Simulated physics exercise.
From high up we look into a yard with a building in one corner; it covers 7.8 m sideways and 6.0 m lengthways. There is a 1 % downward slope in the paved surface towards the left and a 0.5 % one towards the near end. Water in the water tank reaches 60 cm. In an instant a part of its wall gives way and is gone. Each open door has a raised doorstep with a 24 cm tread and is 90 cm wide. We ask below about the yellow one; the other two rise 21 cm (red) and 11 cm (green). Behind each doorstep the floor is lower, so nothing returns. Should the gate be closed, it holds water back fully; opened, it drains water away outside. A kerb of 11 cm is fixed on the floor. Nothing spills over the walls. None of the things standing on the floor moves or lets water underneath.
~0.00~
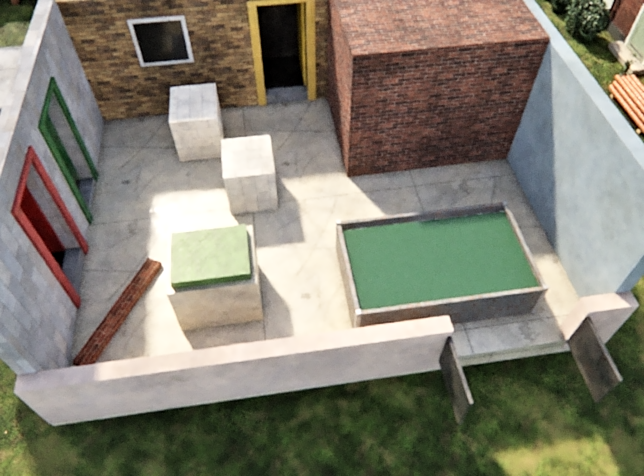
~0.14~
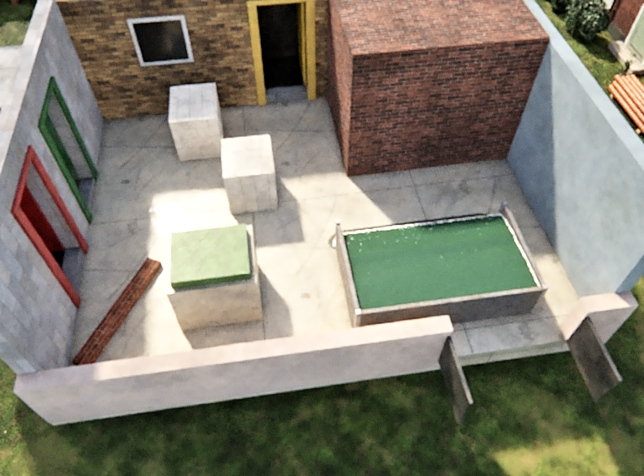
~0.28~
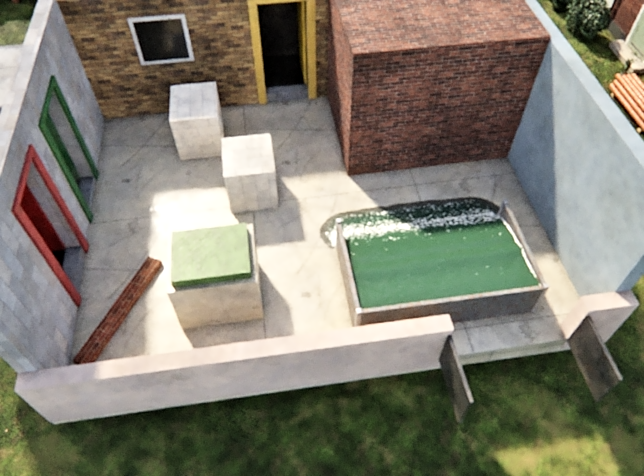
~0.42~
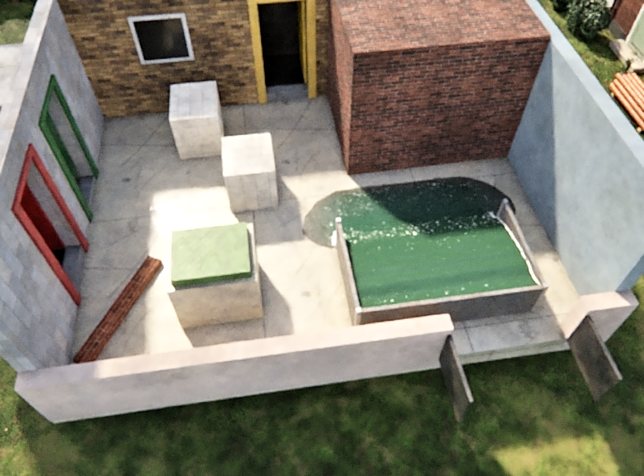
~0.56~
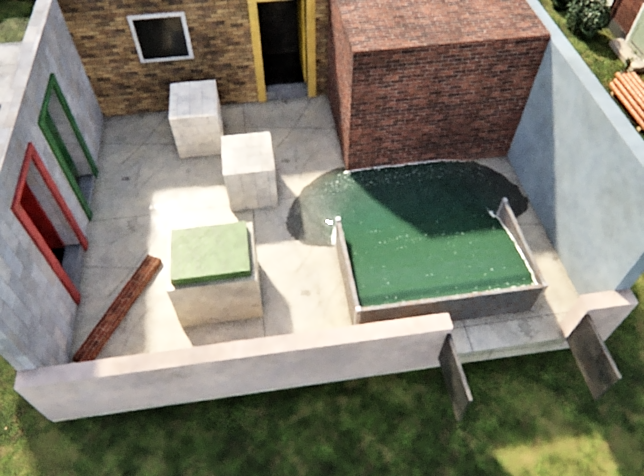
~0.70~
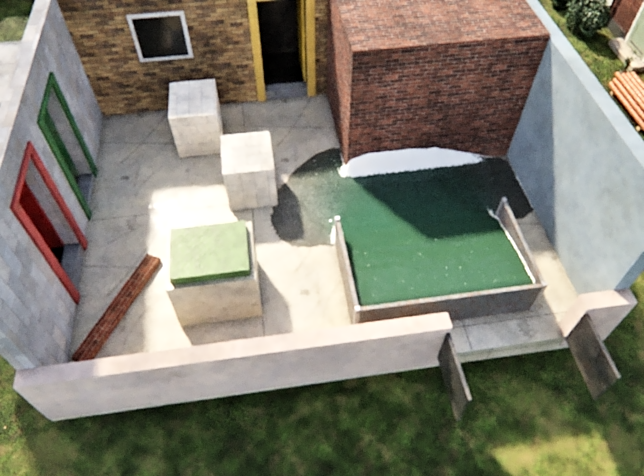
At first, green water lies still in a walled tank in a paved yard, beside a brick building. Then the tank's far side gives way and water pours out across the paving, spreading in a widening dark sheet to the left and right until it reaches the foot of the brick building.
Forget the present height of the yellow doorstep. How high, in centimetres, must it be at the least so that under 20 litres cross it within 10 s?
At least about 13.5 cm.
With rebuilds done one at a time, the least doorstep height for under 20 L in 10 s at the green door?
Green door - some 6.5 centimetres.
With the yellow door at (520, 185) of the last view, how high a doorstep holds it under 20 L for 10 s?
Minimum: Close to 28 cm.
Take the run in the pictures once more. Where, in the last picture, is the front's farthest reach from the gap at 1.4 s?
Near pixel (294, 98).
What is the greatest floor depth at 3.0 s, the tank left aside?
I'd estimate roughly 34 cm.
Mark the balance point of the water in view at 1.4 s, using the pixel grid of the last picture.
It lies near (410, 227) in the last picture.
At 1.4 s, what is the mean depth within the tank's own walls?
Average depth: Approx. 26 cm.
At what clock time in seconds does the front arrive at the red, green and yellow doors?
Red 4.0 s / green 4.0 s / yellow 1.4 s.
After 1.4 s water covers 30 % of the floor, deepest (44 cm) near (411, 187); it has not reached the yellow door.
After 3.0 s water covers 50 % of the floor, deepest (34 cm) near (564, 322); 18 cm at the yellow door, 0 litres in over its 20 cm doorstep.
After 10.0 s water covers 95 % of the floor, deepest (12 cm) near (64, 393); 8 cm at the yellow door, 2 litres in over its 20 cm doorstep.
At the yellow door as built, the water arrived by 1.5 s and peaked near 19 cm at 3.2 s.
With a doorstep of 12 cm, 32 litres would have come in within the 10 s; with 17 cm, 7 litres. So under 20 litres takes about 13.5 cm.
